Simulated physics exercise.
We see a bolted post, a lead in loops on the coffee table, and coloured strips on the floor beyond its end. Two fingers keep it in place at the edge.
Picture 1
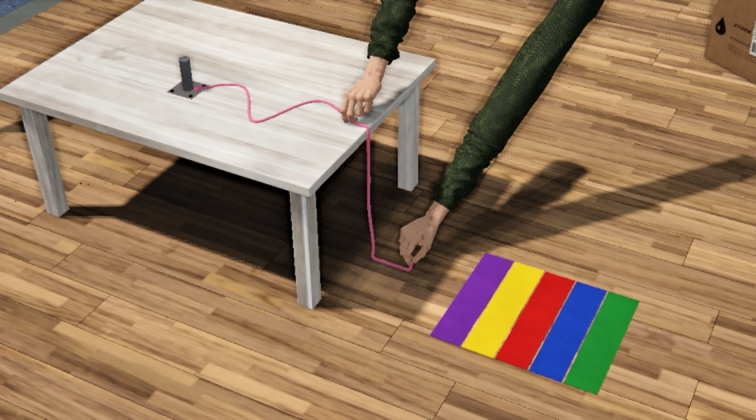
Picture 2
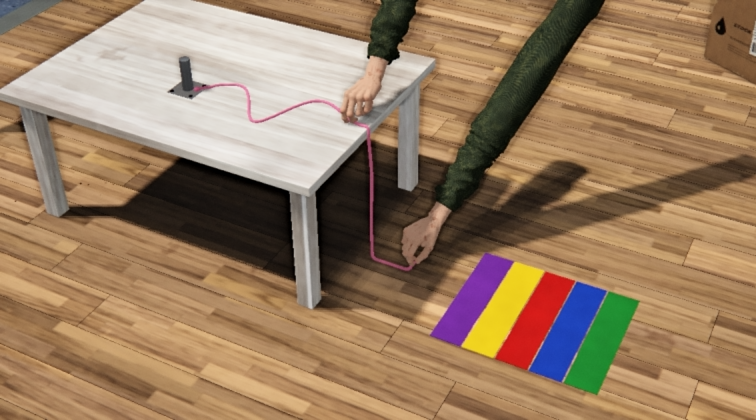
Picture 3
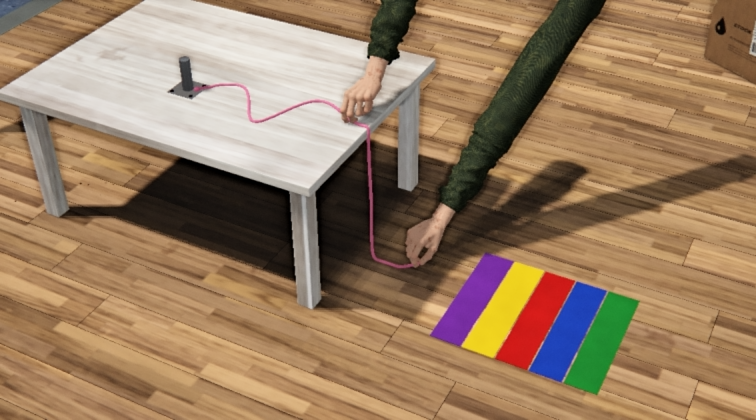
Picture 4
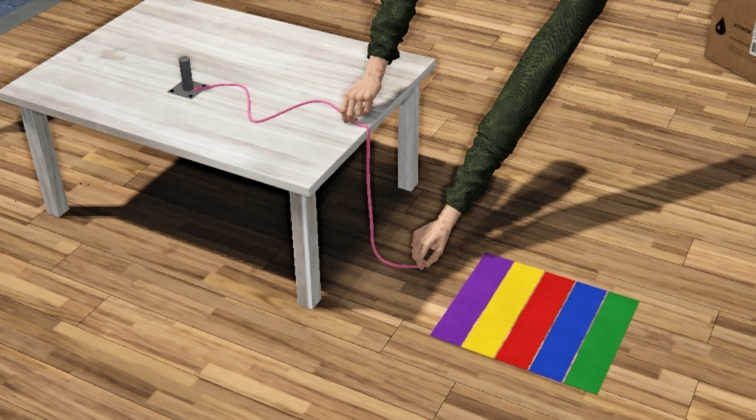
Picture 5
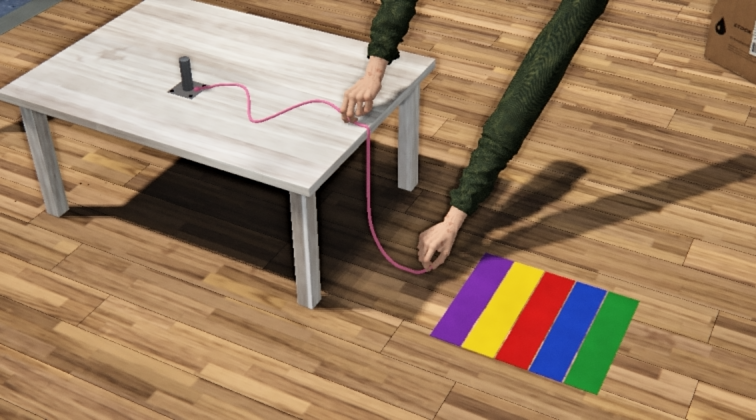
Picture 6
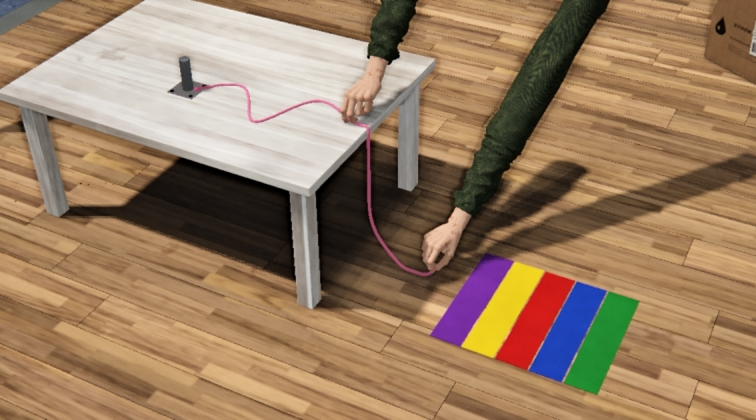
Hand drawing the end of a pink cord slightly rightward near coloured floor strips, while another hand pins it at the table edge.
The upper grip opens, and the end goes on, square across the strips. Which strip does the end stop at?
The green one.
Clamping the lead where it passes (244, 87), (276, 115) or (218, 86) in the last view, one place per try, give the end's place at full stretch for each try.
Roughly (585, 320), (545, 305) and (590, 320), in that order.
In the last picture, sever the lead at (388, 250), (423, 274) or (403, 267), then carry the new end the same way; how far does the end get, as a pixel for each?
In order, it comes to rest around (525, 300), (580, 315) and (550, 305).
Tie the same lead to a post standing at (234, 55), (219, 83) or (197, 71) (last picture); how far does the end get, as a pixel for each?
First try about (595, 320), second about (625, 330), third about (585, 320).
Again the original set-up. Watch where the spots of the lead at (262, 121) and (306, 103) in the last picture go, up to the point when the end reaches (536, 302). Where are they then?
You'll find them at about (306, 120) and about (356, 131).
Early on, end near (536, 302); over red.
Midway, end near (578, 316); over blue.
At the end of the slack, end near (603, 324); over green. It halts on the green strip.
